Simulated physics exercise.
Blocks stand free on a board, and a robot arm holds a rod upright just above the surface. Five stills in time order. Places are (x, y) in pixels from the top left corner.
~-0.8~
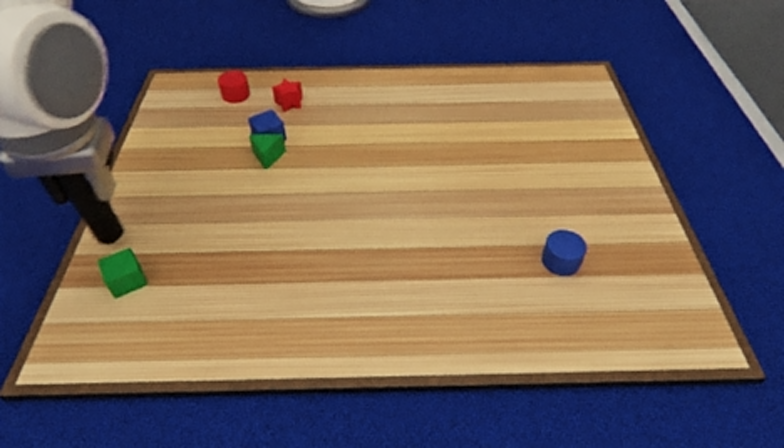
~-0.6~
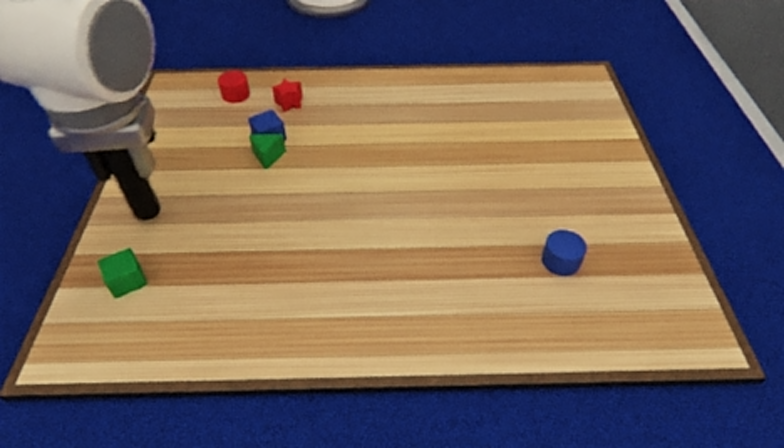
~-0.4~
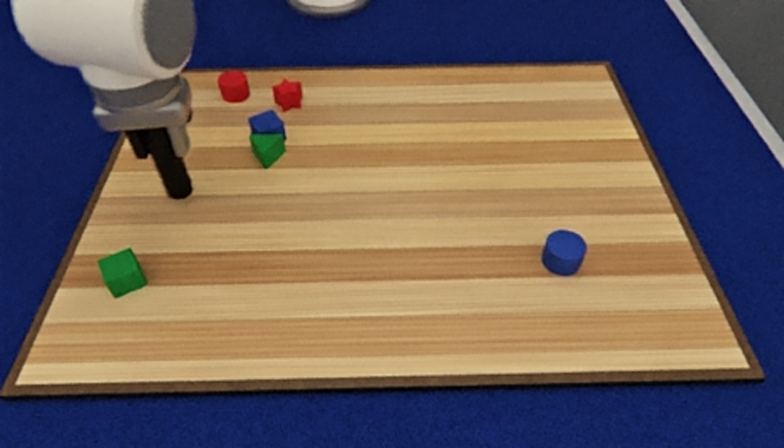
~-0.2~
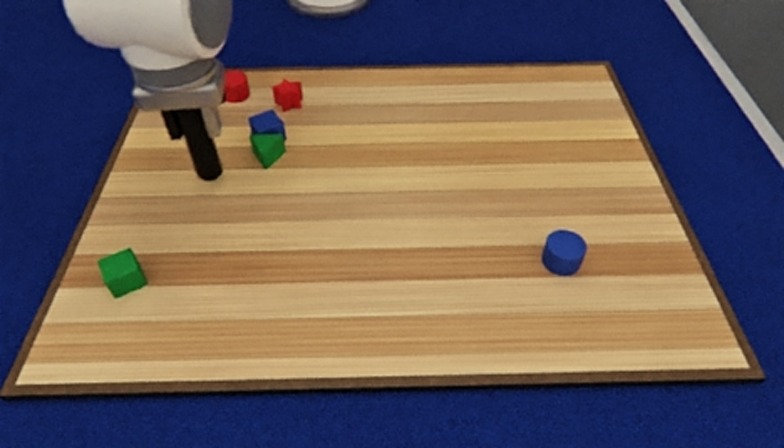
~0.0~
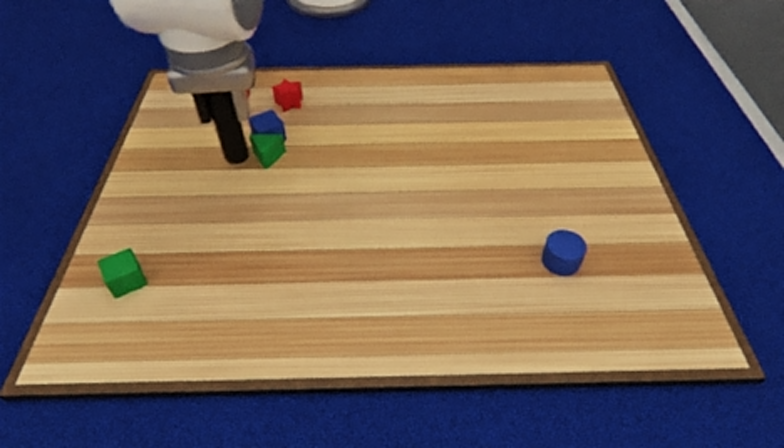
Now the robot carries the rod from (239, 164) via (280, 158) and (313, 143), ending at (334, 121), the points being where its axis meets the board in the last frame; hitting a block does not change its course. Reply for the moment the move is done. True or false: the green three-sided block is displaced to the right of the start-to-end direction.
Verdict: True.
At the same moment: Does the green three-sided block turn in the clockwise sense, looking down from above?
It seems so.
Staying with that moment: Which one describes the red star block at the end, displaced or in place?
Stays put.
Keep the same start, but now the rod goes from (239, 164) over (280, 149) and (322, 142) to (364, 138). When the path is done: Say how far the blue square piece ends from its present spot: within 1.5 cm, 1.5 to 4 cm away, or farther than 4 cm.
Once the path is done, the blue square piece lies 1.5 to 4 cm from its present place.
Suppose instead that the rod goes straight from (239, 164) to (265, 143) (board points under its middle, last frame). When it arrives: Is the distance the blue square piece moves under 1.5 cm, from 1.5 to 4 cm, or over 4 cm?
Its displacement is between 1.5 and 4 cm.
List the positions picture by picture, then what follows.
The first frame shows rod tip at (111, 235); block tops, green three-sided block at (265, 140); blue square piece at (265, 120); red star block at (287, 86).
The second frame shows rod at (148, 212); blocks unchanged.
The third frame shows rod at (181, 192); blocks unchanged.
The fourth frame shows rod at (211, 174); blocks unchanged.
The fifth frame shows rod at (237, 157); green three-sided block at (265, 140); blue square piece at (265, 120); red star block at (287, 86).
On the path given first. One third of the way, rod at (279, 151); green three-sided block at (299, 134).
Two thirds of the way, rod at (312, 135); green three-sided block at (333, 124), turned 40° clockwise.
At the end, rod at (333, 114); green three-sided block at (340, 122), turned 60° clockwise; blue square piece in place; red star block in place.
